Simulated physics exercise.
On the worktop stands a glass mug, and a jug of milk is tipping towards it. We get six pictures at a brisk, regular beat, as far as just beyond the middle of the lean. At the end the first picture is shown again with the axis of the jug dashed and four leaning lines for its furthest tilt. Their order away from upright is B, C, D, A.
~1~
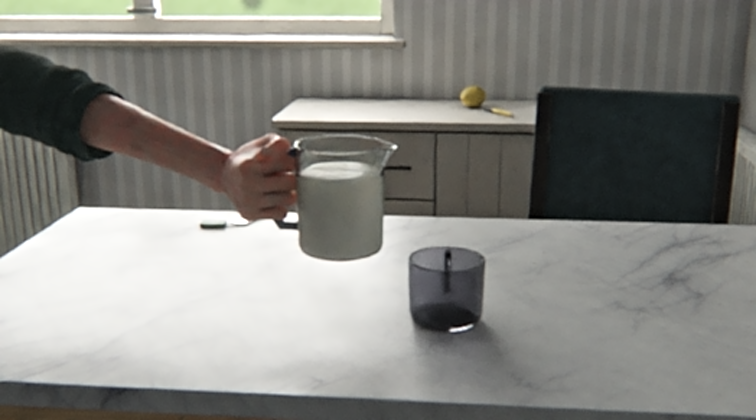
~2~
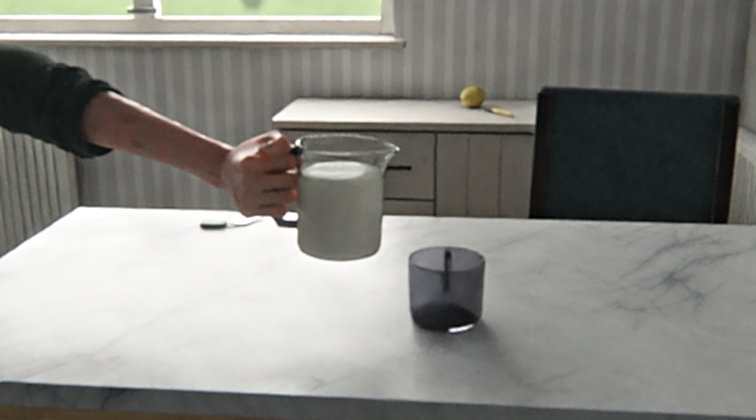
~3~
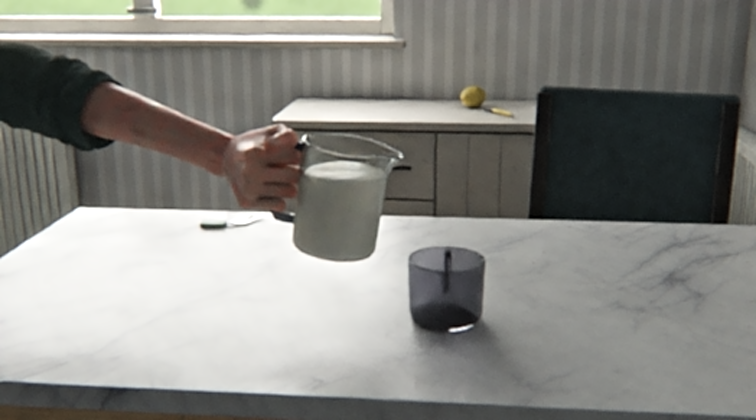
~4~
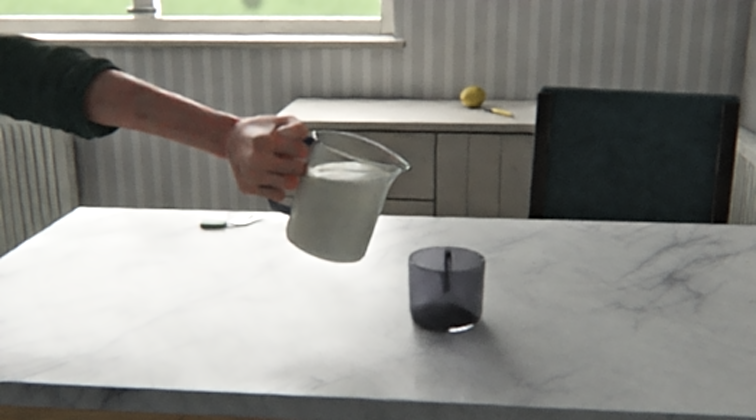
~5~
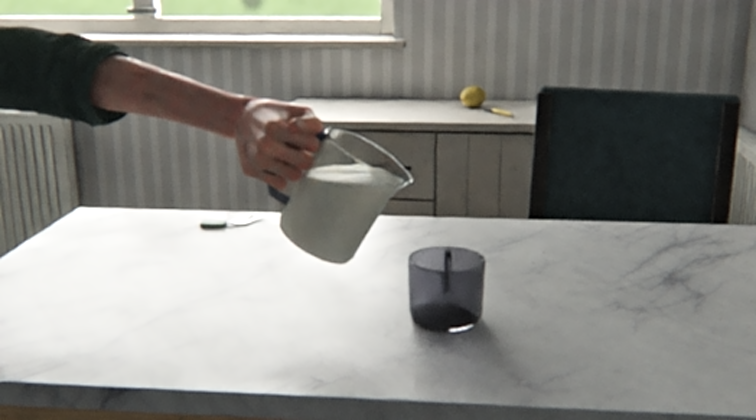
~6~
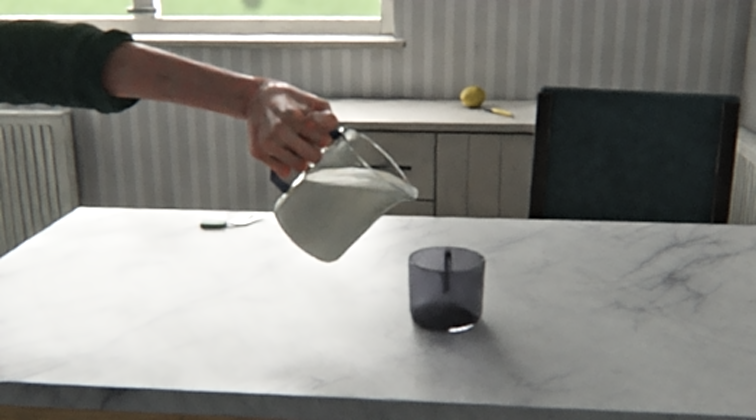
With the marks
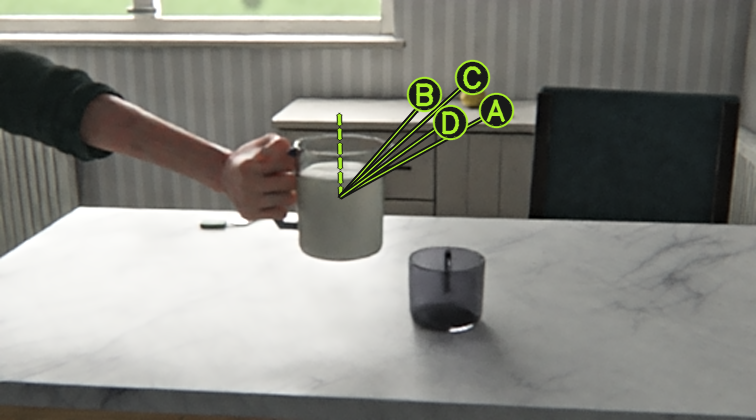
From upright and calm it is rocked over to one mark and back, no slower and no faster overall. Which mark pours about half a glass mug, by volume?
Use line A.
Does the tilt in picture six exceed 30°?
Yes.
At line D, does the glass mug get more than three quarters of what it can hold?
No, it does not.
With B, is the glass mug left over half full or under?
Under.
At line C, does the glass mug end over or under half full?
Under half.
In lime, A at (481, 118); B at (416, 110); C at (459, 88); D at (434, 129).
For line A, the glass mug ends with about 48 % of what it can hold.
For line B, the glass mug ends with about 10 % of what it can hold.
For line C, the glass mug ends with about 20 % of what it can hold.
For line D, the glass mug ends with about 33 % of what it can hold.
